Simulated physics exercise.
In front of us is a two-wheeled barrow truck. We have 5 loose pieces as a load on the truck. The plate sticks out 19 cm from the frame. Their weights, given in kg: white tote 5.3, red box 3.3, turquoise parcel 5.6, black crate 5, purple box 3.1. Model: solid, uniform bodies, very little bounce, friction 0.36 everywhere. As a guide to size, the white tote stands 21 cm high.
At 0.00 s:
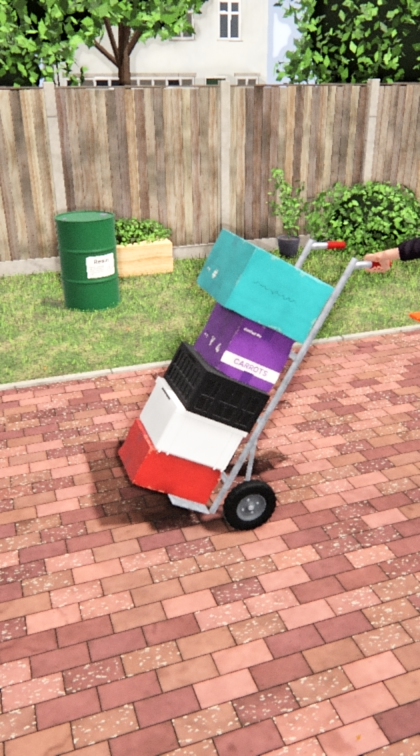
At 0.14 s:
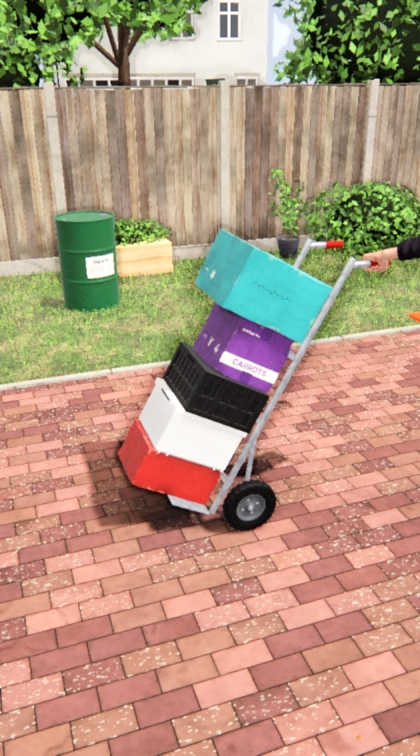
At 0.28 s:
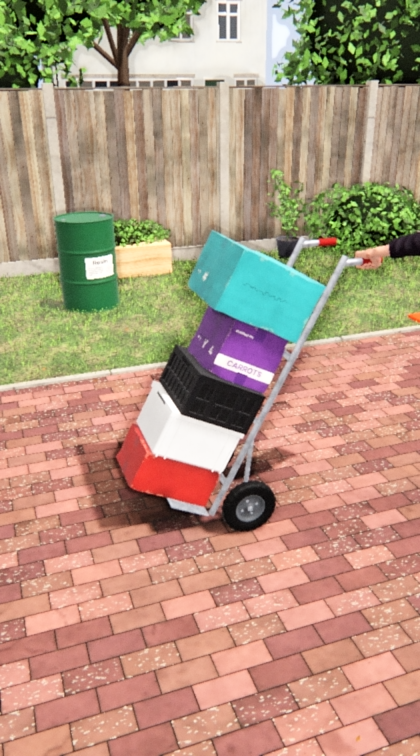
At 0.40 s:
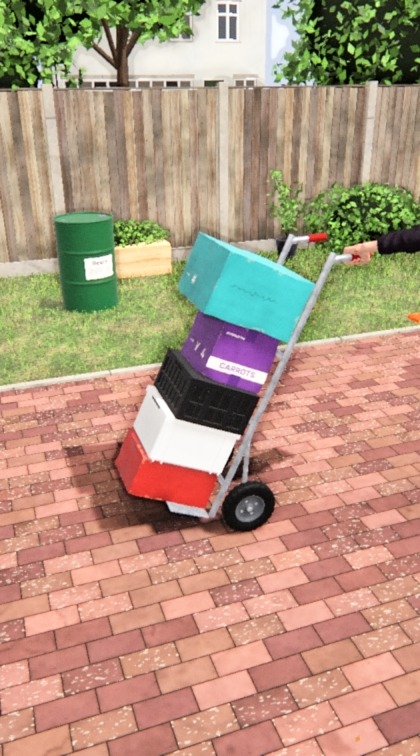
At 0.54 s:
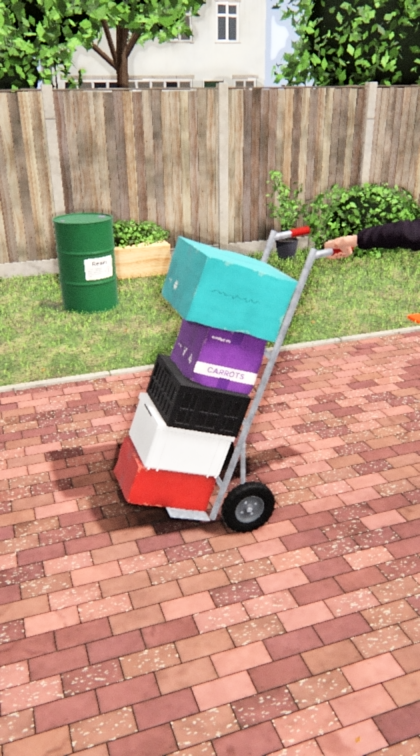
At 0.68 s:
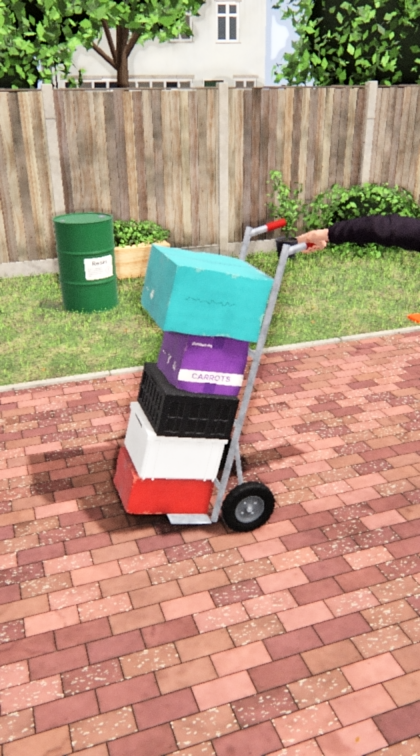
A hand truck stacked with a red box, white tote, black crate, purple box and turquoise parcel leans back to the right on red brick paving, barely moving at first. The hand on its handle then pushes left, swinging the frame and its load steadily more upright while the wheels stay in place.
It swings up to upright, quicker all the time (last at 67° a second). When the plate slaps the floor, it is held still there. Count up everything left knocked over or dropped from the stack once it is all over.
The total is two.
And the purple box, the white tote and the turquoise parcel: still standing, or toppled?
Final state - purple box: Goes over; white tote: Remains on its base; turquoise parcel: Goes over.
Around 1.08 s, truck upright; white tote tipped 6° against what carries it near (155, 457); red box tipped 6° against what carries it near (161, 494); turquoise parcel tipped 8° against what carries it.
Around 1.48 s, truck upright; turquoise parcel now dropped from the stack; purple box tipped 52° against what carries it; black crate shifted 3 cm.
Around 1.78 s, truck upright; purple box now dropped from the stack; black crate shifted 3 cm.
Finally (2.7 s), dropped from the stack, turquoise parcel and purple box; the other 3 still in place (within 10 cm). In the last view, white tote near (161, 457), red box near (163, 495).
